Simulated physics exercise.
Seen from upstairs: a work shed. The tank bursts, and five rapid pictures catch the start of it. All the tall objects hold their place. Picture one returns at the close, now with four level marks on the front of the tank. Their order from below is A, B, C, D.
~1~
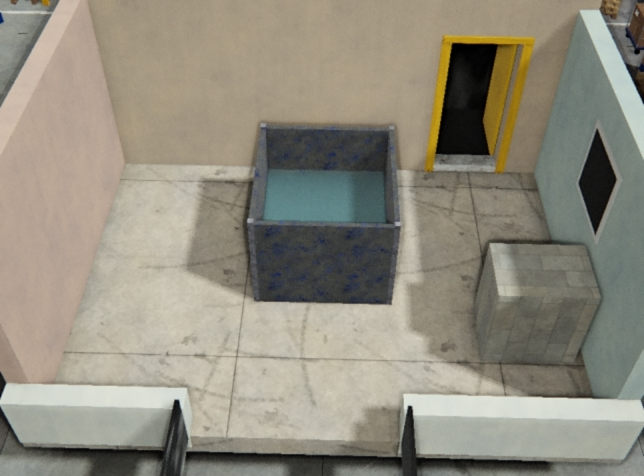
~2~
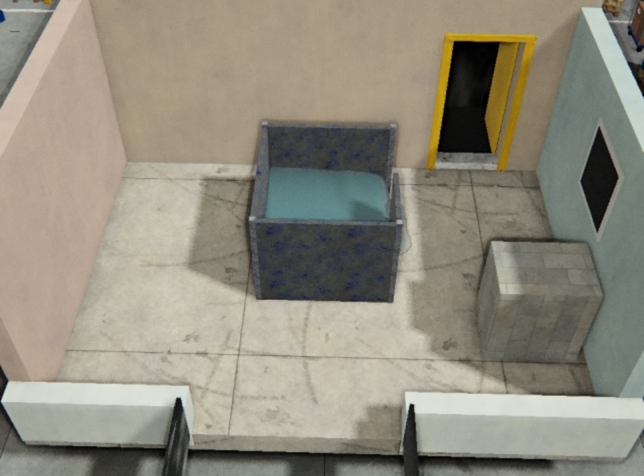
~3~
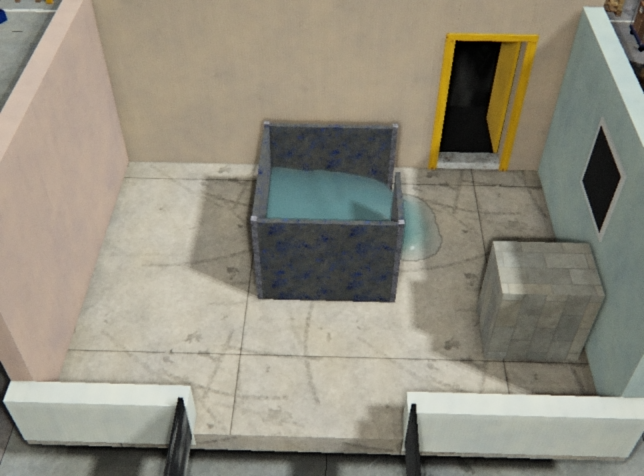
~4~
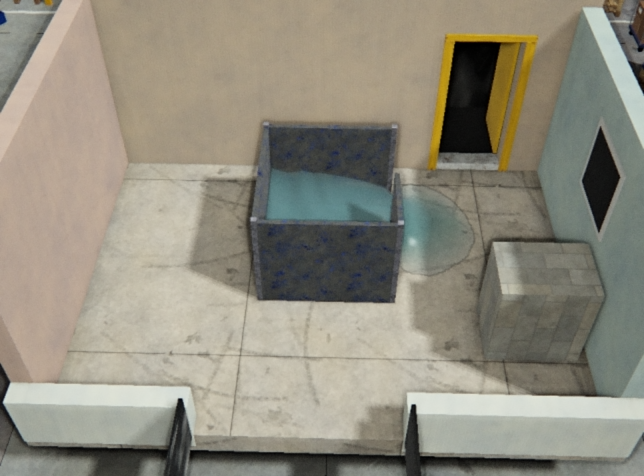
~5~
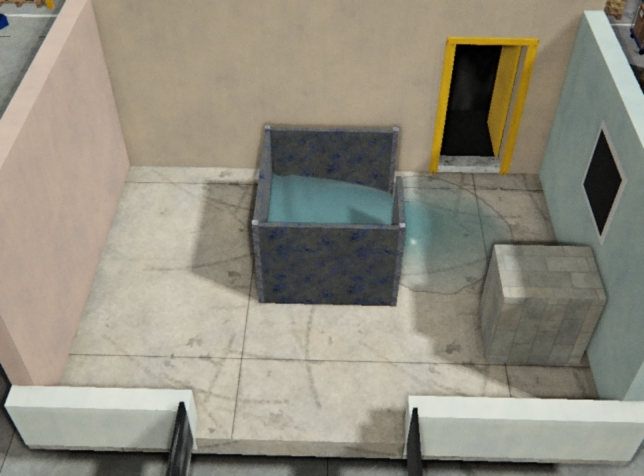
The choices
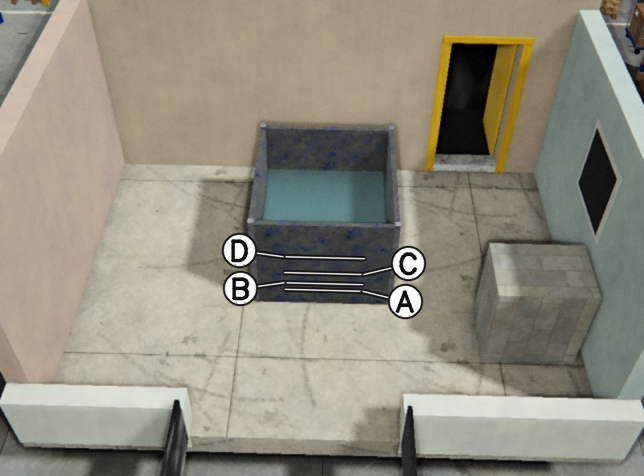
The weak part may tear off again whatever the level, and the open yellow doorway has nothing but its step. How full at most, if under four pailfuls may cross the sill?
The limit is B.
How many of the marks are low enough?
Two of the four.
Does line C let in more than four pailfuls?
Yes, that goes wrong.
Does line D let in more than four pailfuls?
Yes, that goes wrong.
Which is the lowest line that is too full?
C.
On the marked copy, A at (323, 290); B at (323, 283); C at (323, 273); D at (324, 257); from the bottom up A, B, C, D.
With A, a splash gets over, under a bucket.
With B, a bucket or two gets in.
With C, about 10 bucketfuls get in.
With D, dozens of bucketfuls pour in.
